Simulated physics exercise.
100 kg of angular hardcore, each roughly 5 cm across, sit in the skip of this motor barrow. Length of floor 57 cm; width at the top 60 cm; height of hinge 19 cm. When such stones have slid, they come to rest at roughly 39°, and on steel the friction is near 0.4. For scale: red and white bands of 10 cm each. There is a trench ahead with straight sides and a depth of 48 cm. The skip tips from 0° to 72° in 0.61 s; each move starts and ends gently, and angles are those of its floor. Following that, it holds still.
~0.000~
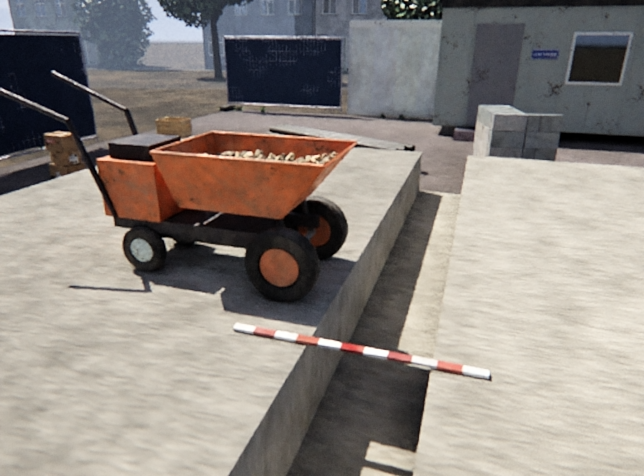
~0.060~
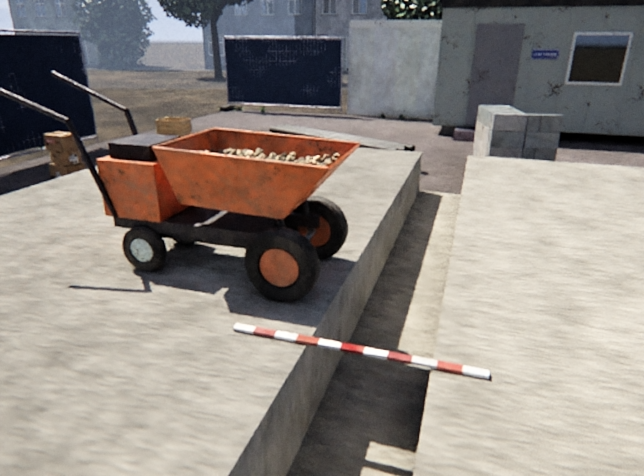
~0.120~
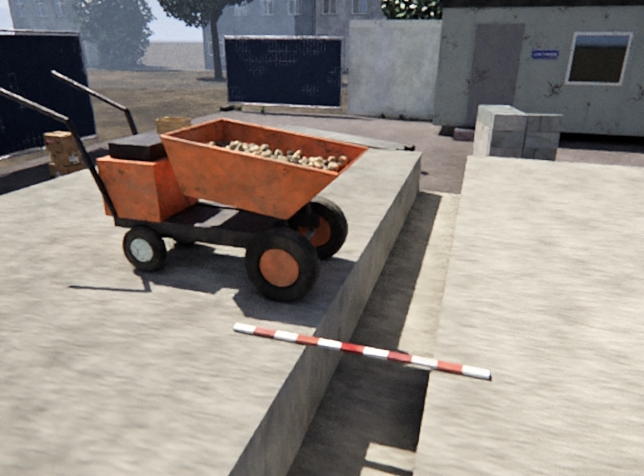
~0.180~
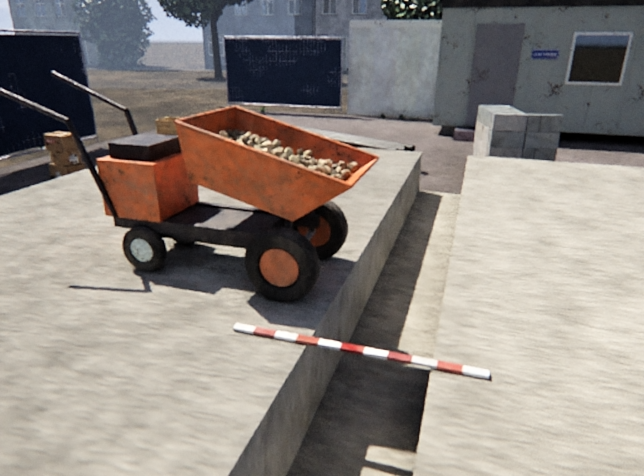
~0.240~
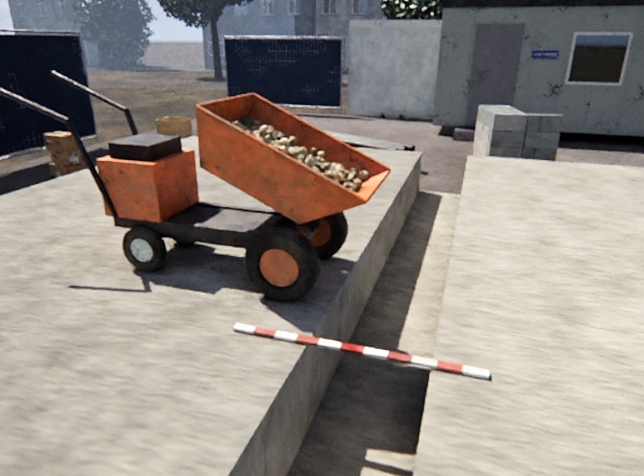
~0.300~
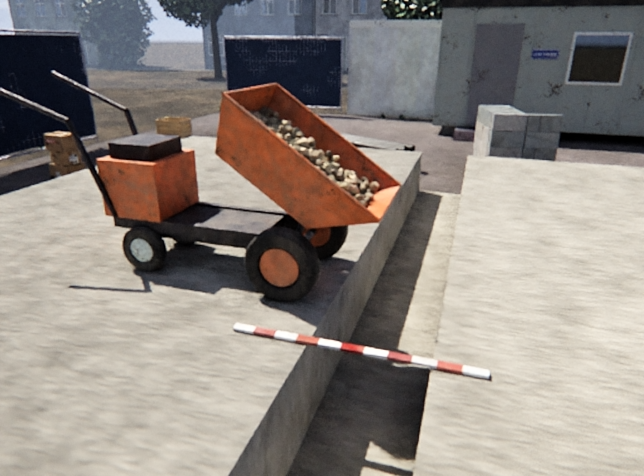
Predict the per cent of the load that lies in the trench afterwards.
65 per cent.
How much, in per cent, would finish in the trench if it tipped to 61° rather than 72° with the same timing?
In that case some 35 per cent.
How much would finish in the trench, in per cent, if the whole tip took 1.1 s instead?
Close to 85 per cent then.
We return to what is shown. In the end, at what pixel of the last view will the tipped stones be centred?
(426, 356).
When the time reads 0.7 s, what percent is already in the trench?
15 per cent or so by then.
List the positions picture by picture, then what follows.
In the first frame, the skip is at 0°, its lip at (324, 167); the top of the load is at (299, 159).
In the second frame, the skip is at 2°, its lip at (328, 169); the top of the load is at (264, 156); the stones move at 0.4 m/s on average.
In the third frame, the skip is at 7°, its lip at (338, 176); the top of the load is at (239, 148); the stones move at 0.8 m/s on average.
In the fourth frame, the skip is at 15°, its lip at (352, 187); the top of the load is at (242, 137); the stones move at 1.2 m/s on average.
In the fifth frame, the skip is at 25°, its lip at (366, 202); the top of the load is at (247, 125); the stones move at 1.4 m/s on average.
In the sixth frame, lip at (379, 221), floor tilted 35°, highest stones at (264, 115); the stones move at 1.5 m/s on average.
After 0.5 s the floor is at 61°; 100 % in the skip; the foremost stones are at (388, 242).
After 0.7 s the floor is at 72°; 81 % in the skip, 15 % in the trench, 4 % past the trench; the foremost stones are at (454, 305).
After 1.1 s the floor is at 72°; 22 % in the skip, 41 % in the trench, 36 % past the trench; the foremost stones are at (597, 325).
After 3.0 s the floor is at 72°; 0 % in the skip, 65 % in the trench, 35 % past the trench; the foremost stones are past the picture's edge.
